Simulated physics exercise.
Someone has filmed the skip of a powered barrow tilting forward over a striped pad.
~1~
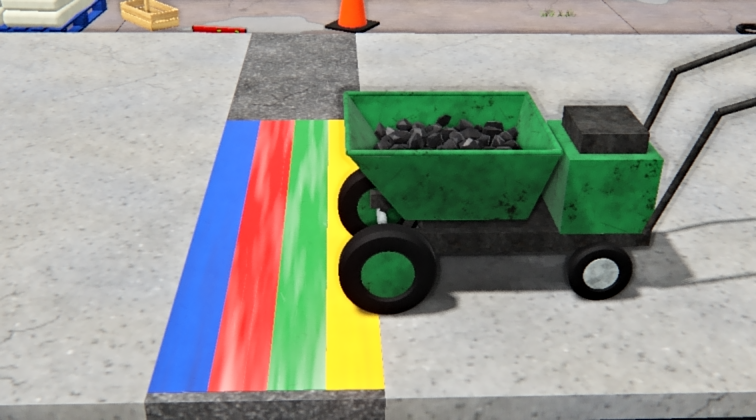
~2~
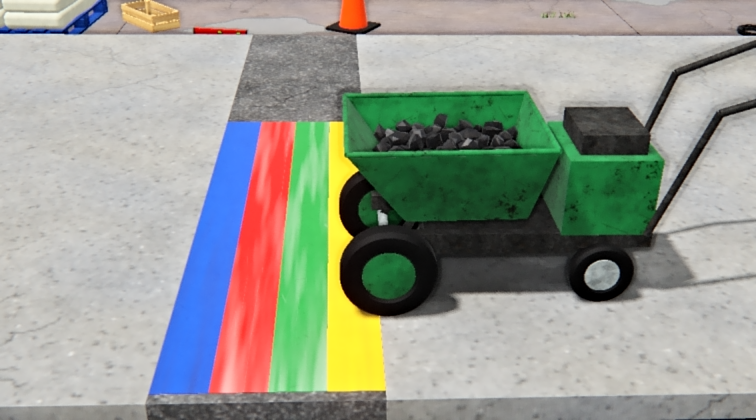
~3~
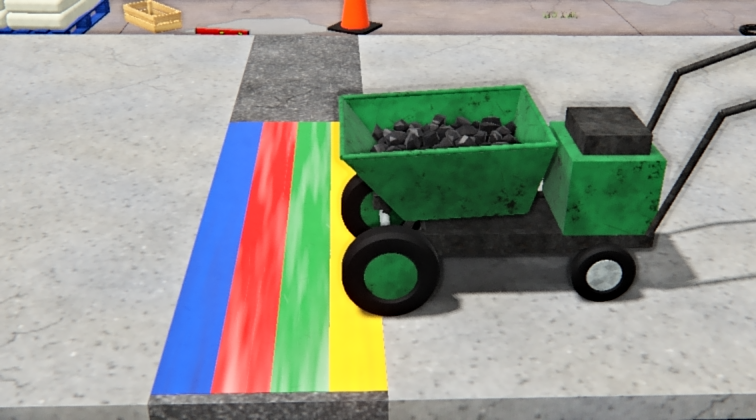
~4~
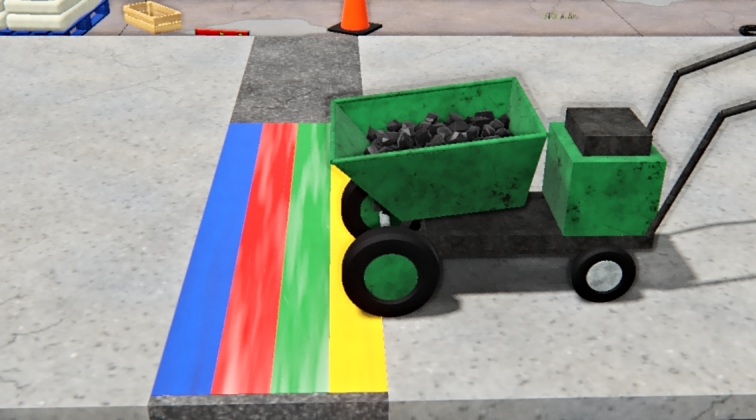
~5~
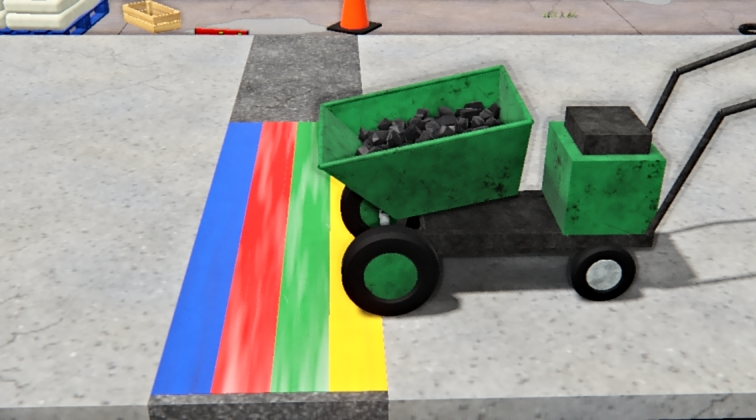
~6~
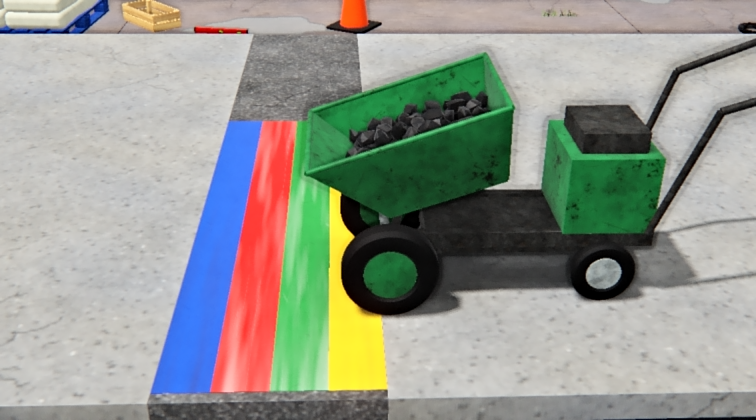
The green skip of a powered barrow, loaded with black lumps of coal, starts level and tilts forward to the left, its lip lowering over a pad striped blue, red, green and yellow while the wheels stay still.
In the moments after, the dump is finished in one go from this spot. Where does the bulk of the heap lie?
Most lies over the blue band.
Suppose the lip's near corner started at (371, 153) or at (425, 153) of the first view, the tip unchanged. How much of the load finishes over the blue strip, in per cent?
About 30 and 10 per cent.
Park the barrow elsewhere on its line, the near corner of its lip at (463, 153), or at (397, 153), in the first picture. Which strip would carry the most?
In turn: The green strip; the red strip.
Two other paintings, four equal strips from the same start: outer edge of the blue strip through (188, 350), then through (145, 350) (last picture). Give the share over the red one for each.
Roughly 10 per cent, and 30 per cent.
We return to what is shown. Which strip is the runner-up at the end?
Next in line is red.
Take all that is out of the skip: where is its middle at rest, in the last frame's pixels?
Around (207, 269).
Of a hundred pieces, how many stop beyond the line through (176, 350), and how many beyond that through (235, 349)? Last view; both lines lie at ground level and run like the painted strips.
In turn 30 and 70 in a hundred.
Soon, skip tipped steeply; all in the skip.
A while on, skip tipped right over; most in the skip; a small part over the red strip; a small part over the blue strip; a stray few off the paint.
Towards the end, skip tipped right over; about a quarter in the skip; a small part over the red strip; about a third over the blue strip; about a quarter off the paint.
Finally, skip tipped right over; about a quarter in the skip; none over the yellow strip; a stray few over the green strip; about a quarter over the red strip; about a third over the blue strip; about a quarter off the paint.
